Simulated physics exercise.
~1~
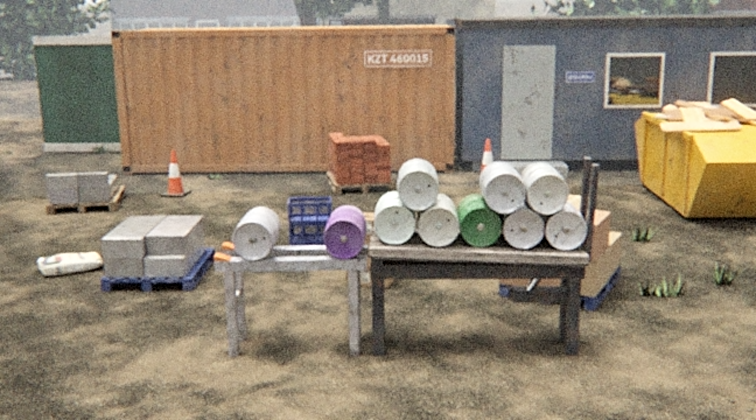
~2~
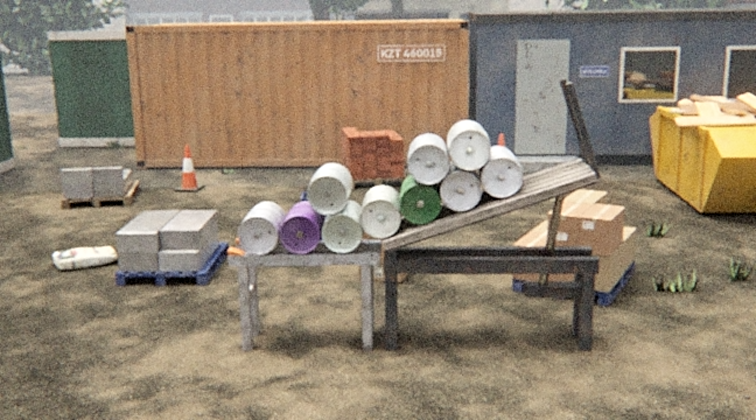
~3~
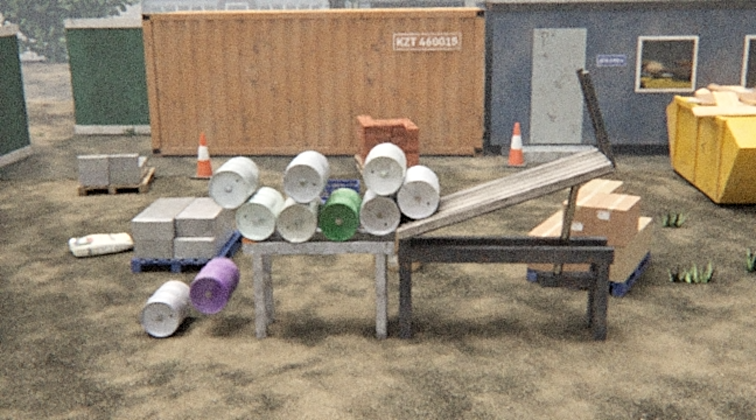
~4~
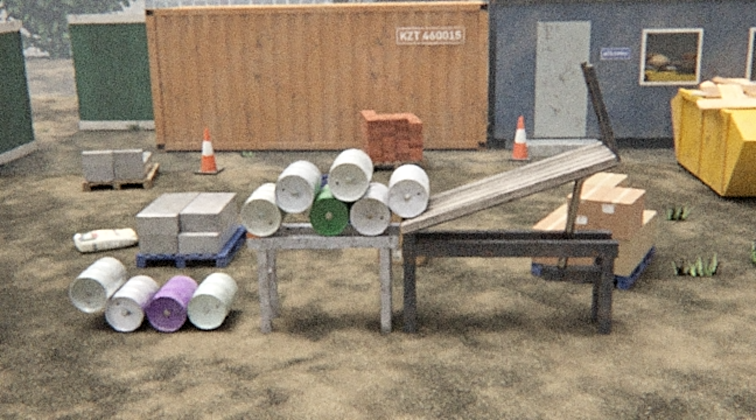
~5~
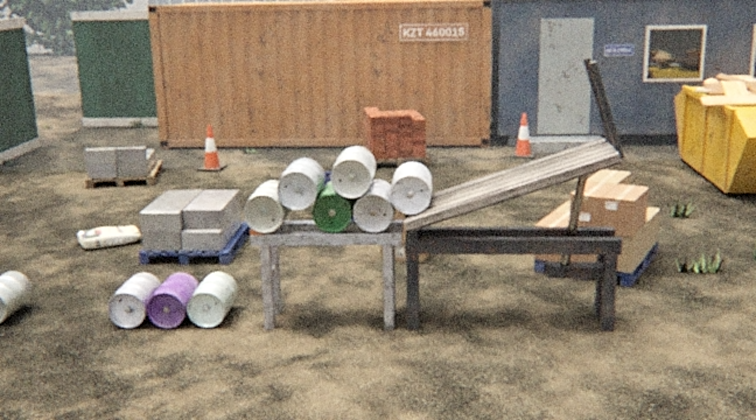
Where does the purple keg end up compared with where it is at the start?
At the start the purple keg lies on the pale rack, near the table. By the end it is on the ground to the left of the rack, between two white kegs.
